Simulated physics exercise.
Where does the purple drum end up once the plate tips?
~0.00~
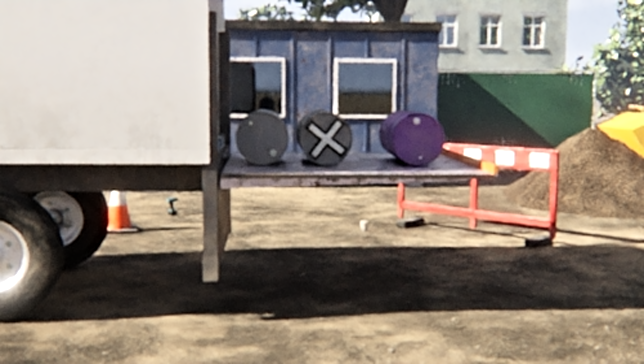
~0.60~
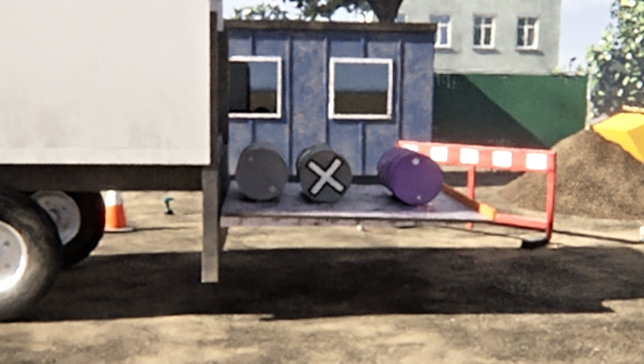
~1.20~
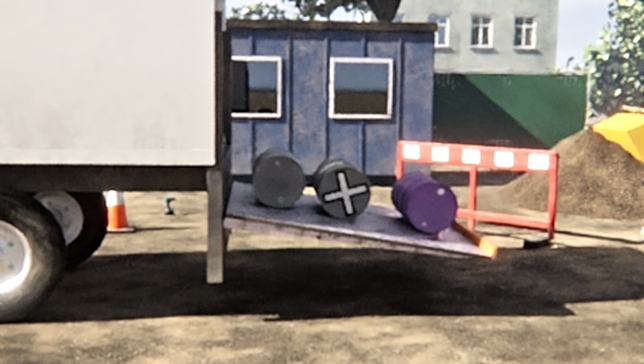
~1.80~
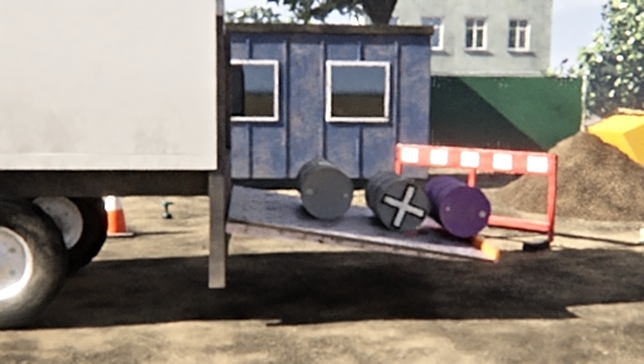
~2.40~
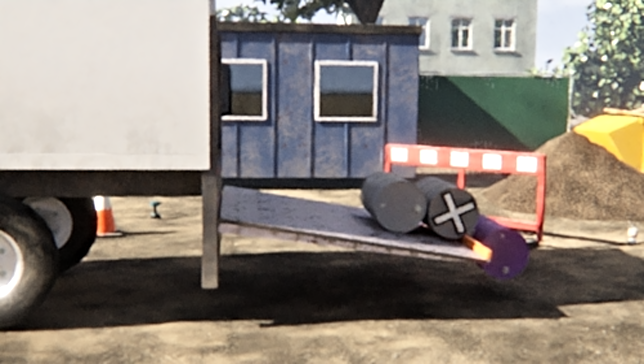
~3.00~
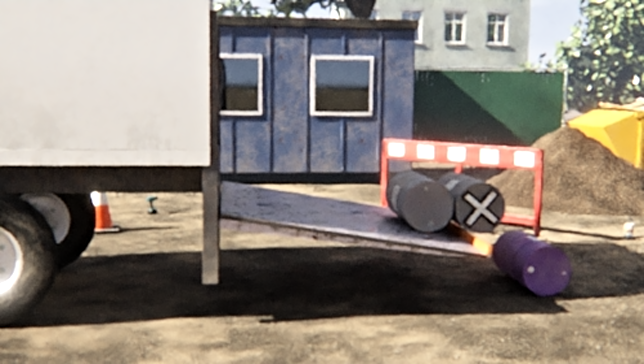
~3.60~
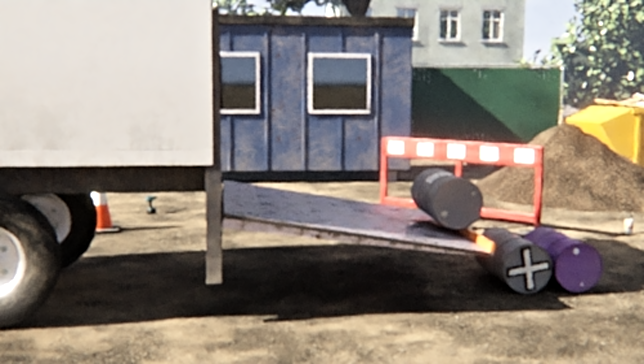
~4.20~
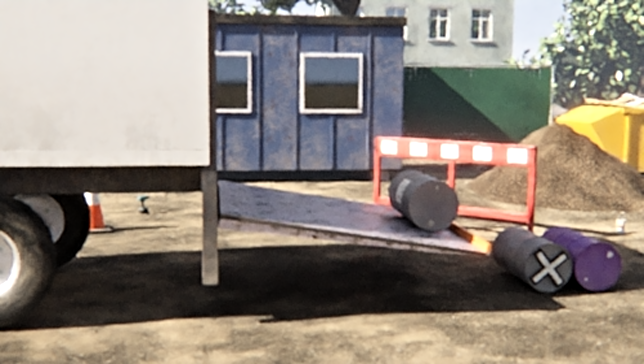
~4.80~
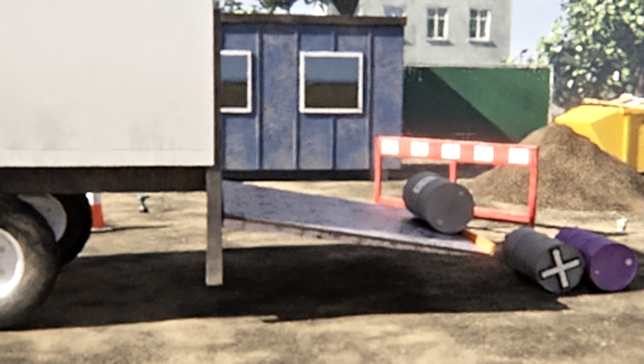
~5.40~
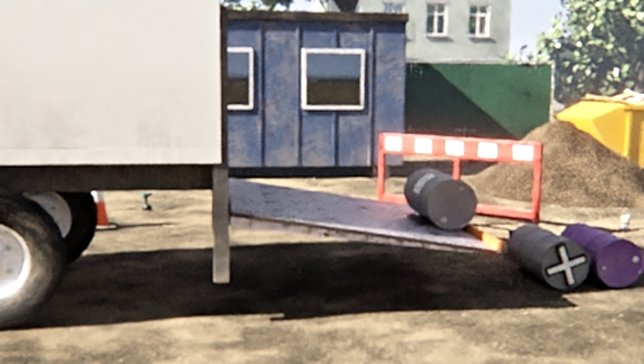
It rolls off the low outer end of the plate and ends up on the ground to the right, beside the drum marked with a cross.
